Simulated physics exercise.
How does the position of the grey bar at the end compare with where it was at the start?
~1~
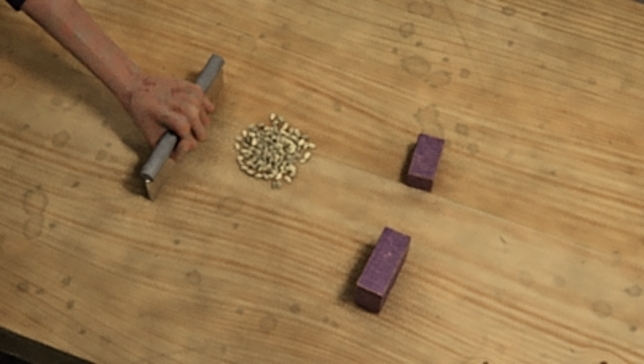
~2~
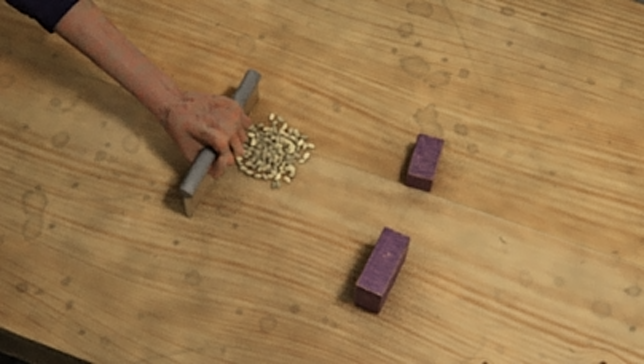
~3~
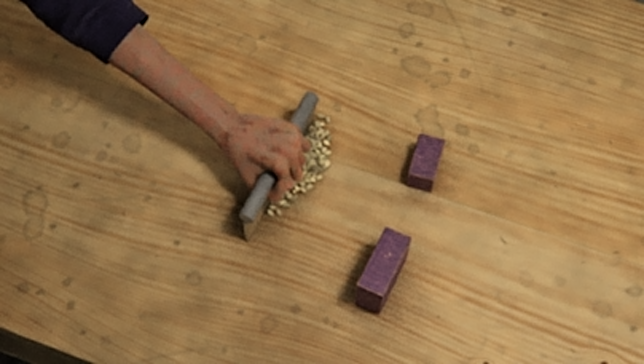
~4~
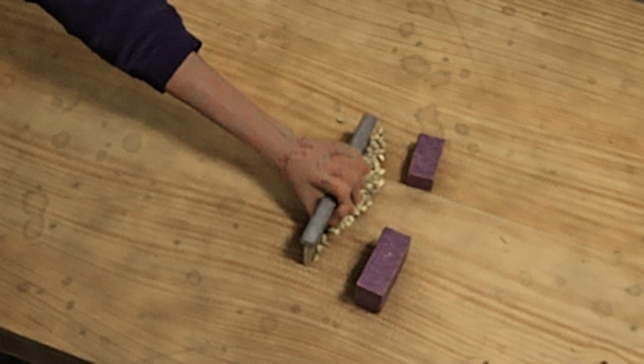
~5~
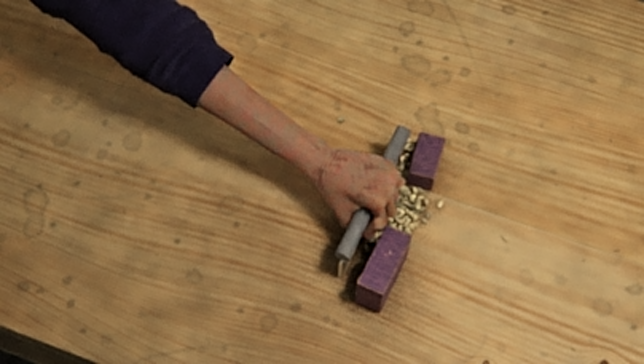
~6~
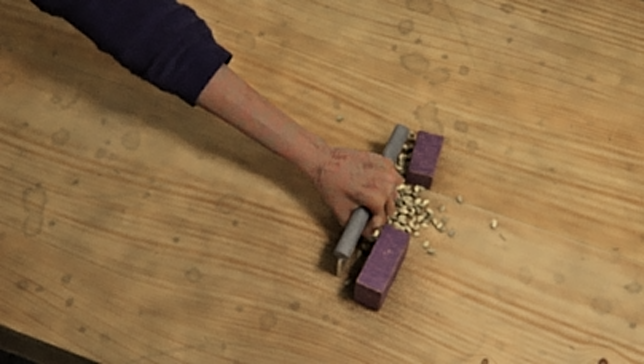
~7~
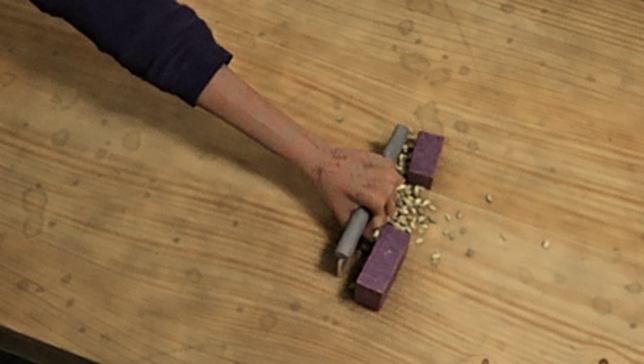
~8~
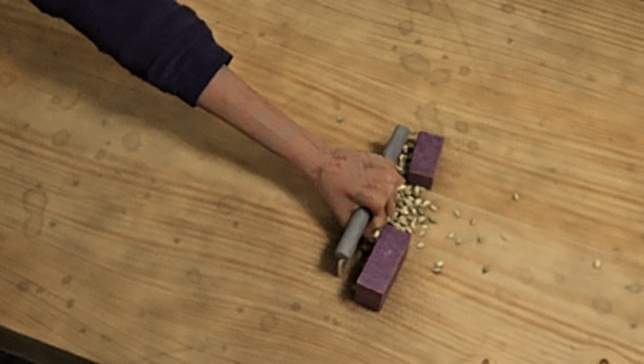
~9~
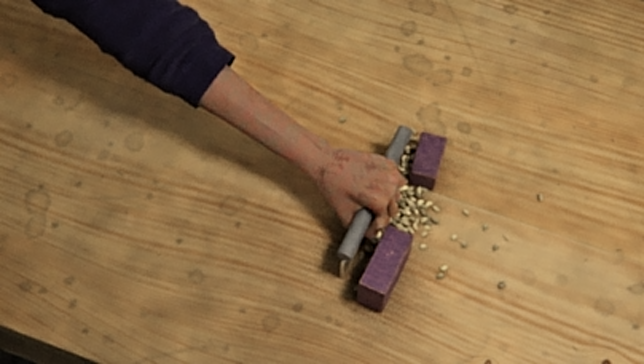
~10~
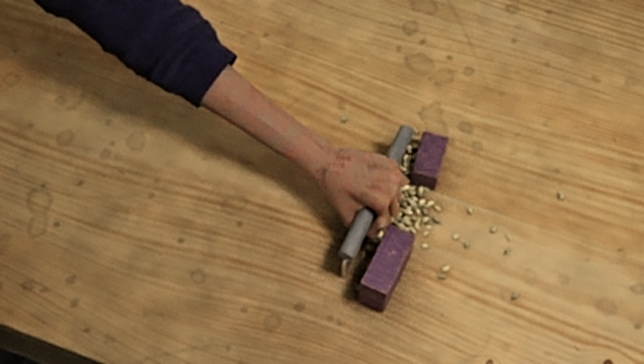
At the start the bar was on the left side of the table, to the left of the pale pieces and well away from the blocks. By the end it was farther right and a little lower, resting up against the two purple blocks.
